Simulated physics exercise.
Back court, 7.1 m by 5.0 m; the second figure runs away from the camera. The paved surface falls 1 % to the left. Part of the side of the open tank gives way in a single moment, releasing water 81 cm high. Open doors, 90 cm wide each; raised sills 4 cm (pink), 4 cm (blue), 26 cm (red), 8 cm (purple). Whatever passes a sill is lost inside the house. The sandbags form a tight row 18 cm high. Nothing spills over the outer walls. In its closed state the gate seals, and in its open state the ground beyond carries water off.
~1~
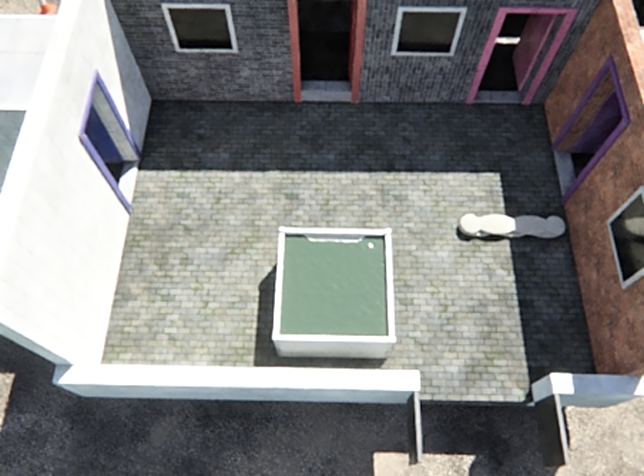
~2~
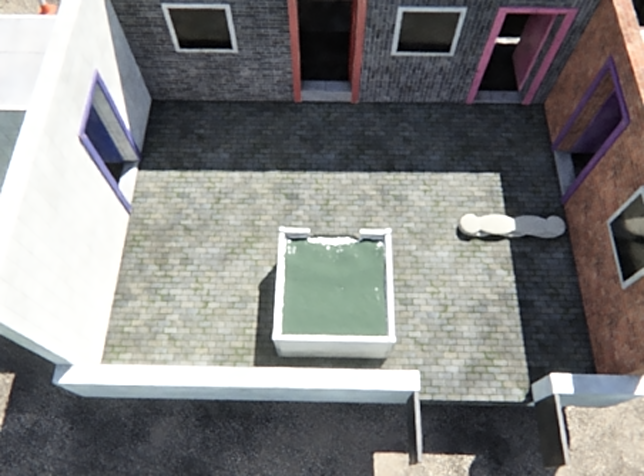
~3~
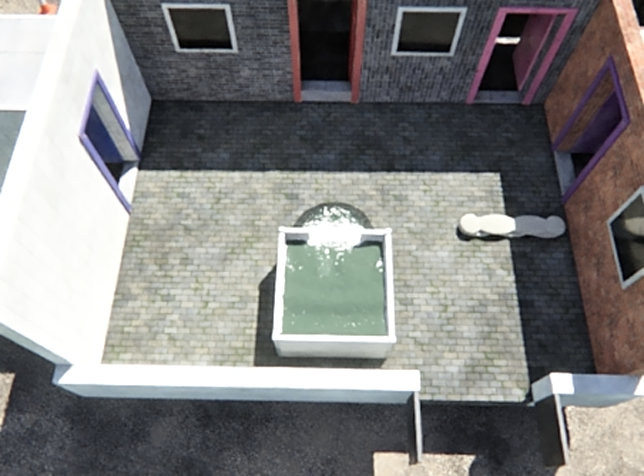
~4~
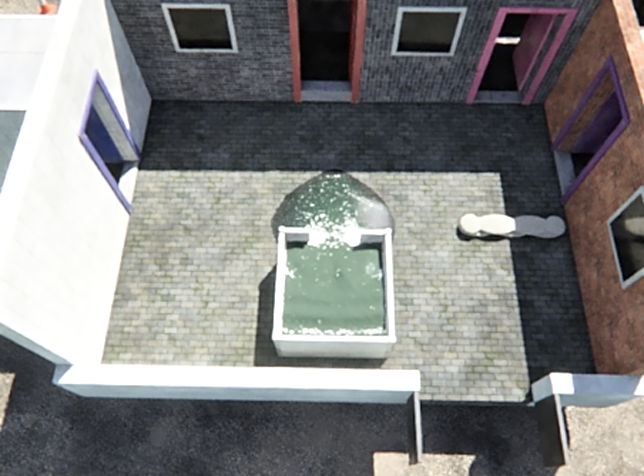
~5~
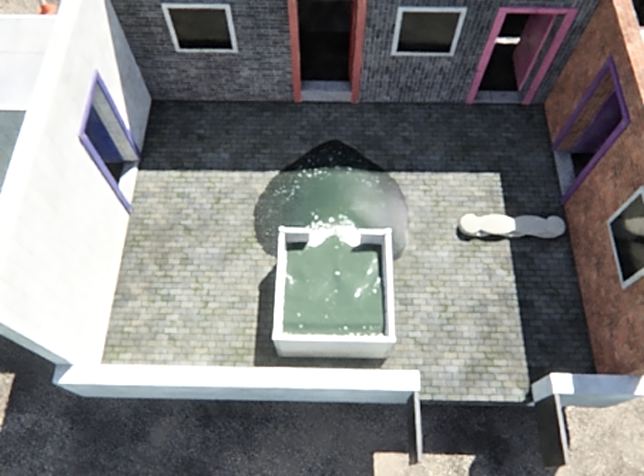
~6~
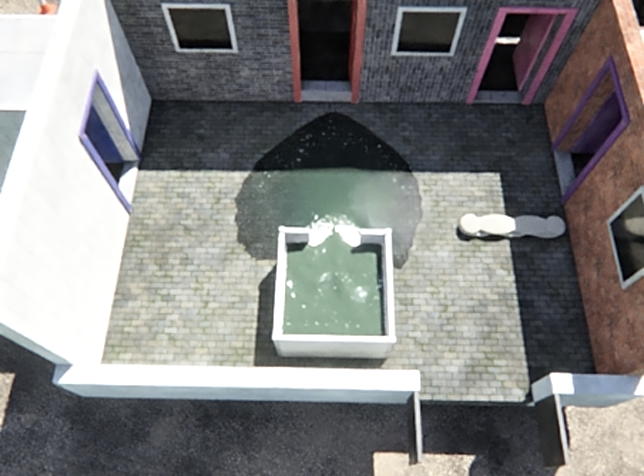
Water pours from the far side of the open tank and spreads across the paving.
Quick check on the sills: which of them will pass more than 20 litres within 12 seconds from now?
Sill check: Pink door passes more; blue door passes more; red door passes less or equal; purple door passes less or equal.
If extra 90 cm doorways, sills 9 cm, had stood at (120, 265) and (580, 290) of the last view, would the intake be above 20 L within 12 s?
Less, less.
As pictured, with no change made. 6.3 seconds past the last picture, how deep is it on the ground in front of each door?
Depths: Pink door 7 cm, blue door 7 cm, red door 7 cm, purple door 7 cm.
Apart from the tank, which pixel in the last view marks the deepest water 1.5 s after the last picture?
Location: Approx. (151, 105).
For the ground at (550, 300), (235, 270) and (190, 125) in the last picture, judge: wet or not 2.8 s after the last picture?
Point 1: Unreached; point 2: Unreached; point 3: Reached.
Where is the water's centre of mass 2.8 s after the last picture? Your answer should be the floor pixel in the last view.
I'd put it close to (328, 191).
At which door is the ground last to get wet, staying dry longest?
That would be the purple door.
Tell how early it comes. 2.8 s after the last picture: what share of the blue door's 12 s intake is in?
Fraction in by then: Around 5 per cent.
Then, 0.7 s after the last picture water covers 35 % of the floor and is deepest (37 cm) near (328, 252); pink door not reached, blue door not reached, red door 27 cm at the sill, 0 L in, purple door not reached.
Then, 1.5 s after the last picture water covers 40 % of the floor and is deepest (34 cm) near (151, 105); pink door 9 cm at the sill, 1 L in, blue door not reached, red door 23 cm at the sill, 0 L in, purple door not reached.
Then, 2.8 s after the last picture water covers 45 % of the floor and is deepest (20 cm) near (150, 113); pink door 8 cm at the sill, 13 L in, blue door 7 cm at the sill, 3 L in, red door 16 cm at the sill, 1 L in, purple door 8 cm at the sill, 0 L in.
Then, 6.3 s after the last picture water covers 75 % of the floor and is deepest (12 cm) near (99, 376); pink door 7 cm at the sill, 46 L in, blue door 7 cm at the sill, 28 L in, red door 7 cm at the sill, 1 L in, purple door 7 cm at the sill, 3 L in.
Then, 11.3 s after the last picture water covers 90 % of the floor and is deepest (12 cm) near (123, 250); pink door 3 cm at the sill, 58 L in, blue door 8 cm at the sill, 57 L in, red door 3 cm at the sill, 1 L in, purple door 3 cm at the sill, 3 L in.
